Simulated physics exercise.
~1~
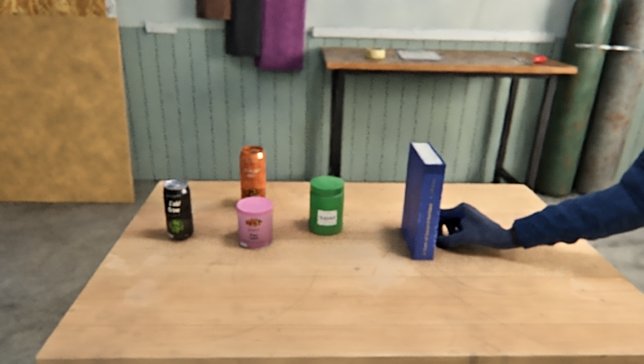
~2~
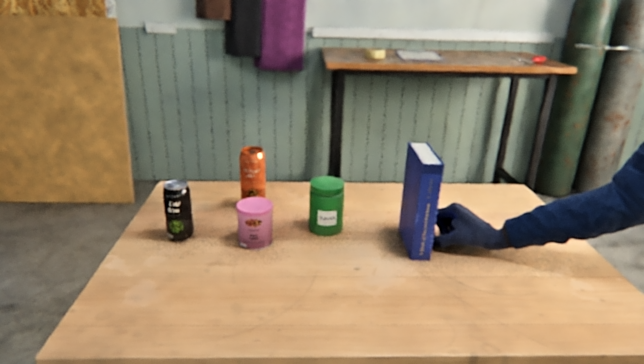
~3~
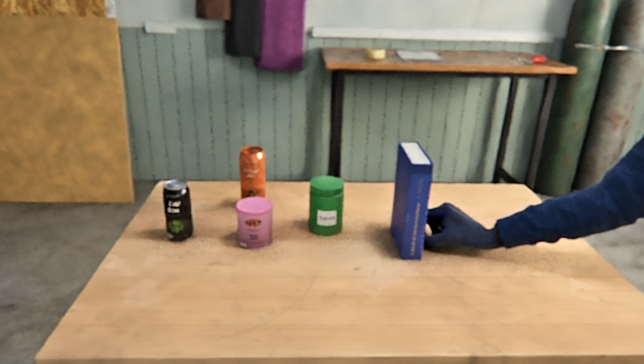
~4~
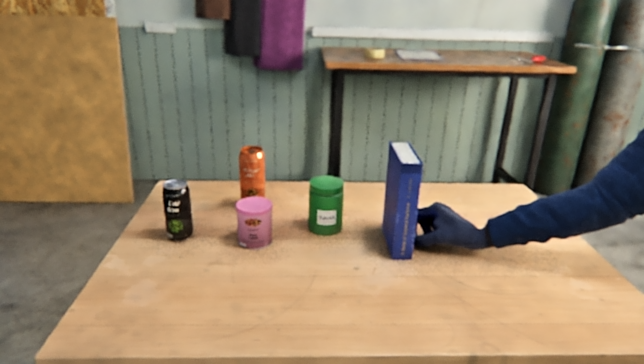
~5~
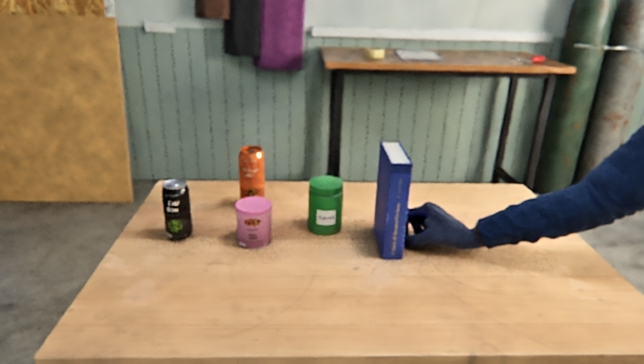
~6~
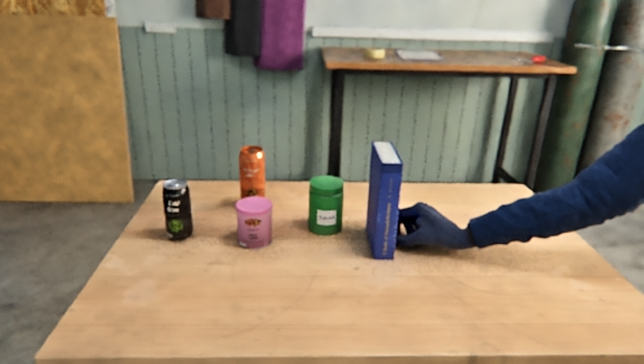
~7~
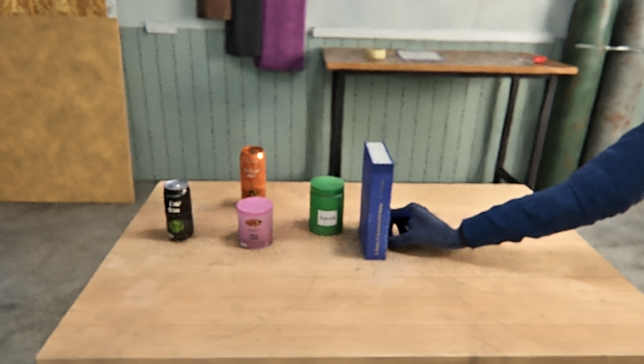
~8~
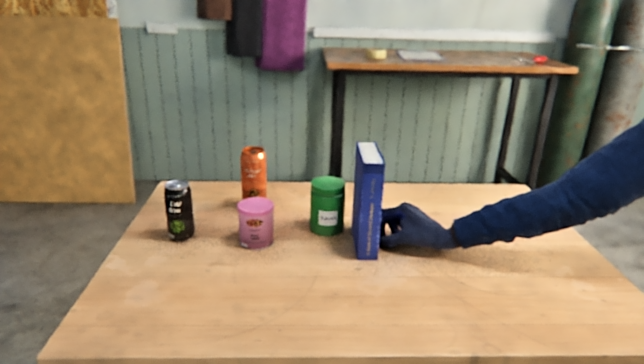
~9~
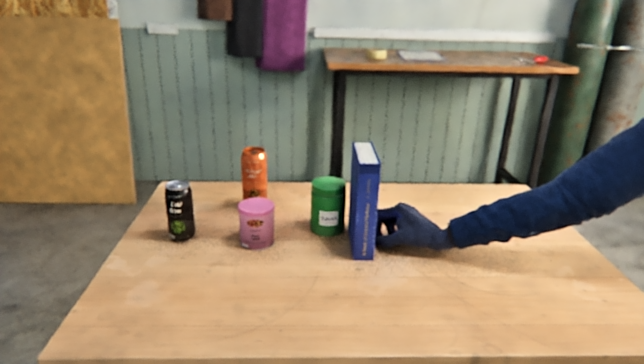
A dark-gloved hand on a blue-sleeved arm reaches in from the right over a pale wooden table in a workshop, seen from the front and slightly above by a gently swaying camera. The fingers touch a tall blue book standing upright right of centre. To its left are a green jar, a pink tin, an orange can farther back and a black can at the far left. The hand pushes the book steadily leftward, and it slides without tipping. It ends upright beside the green jar, slightly overlapping it from view, while the other items stay put.
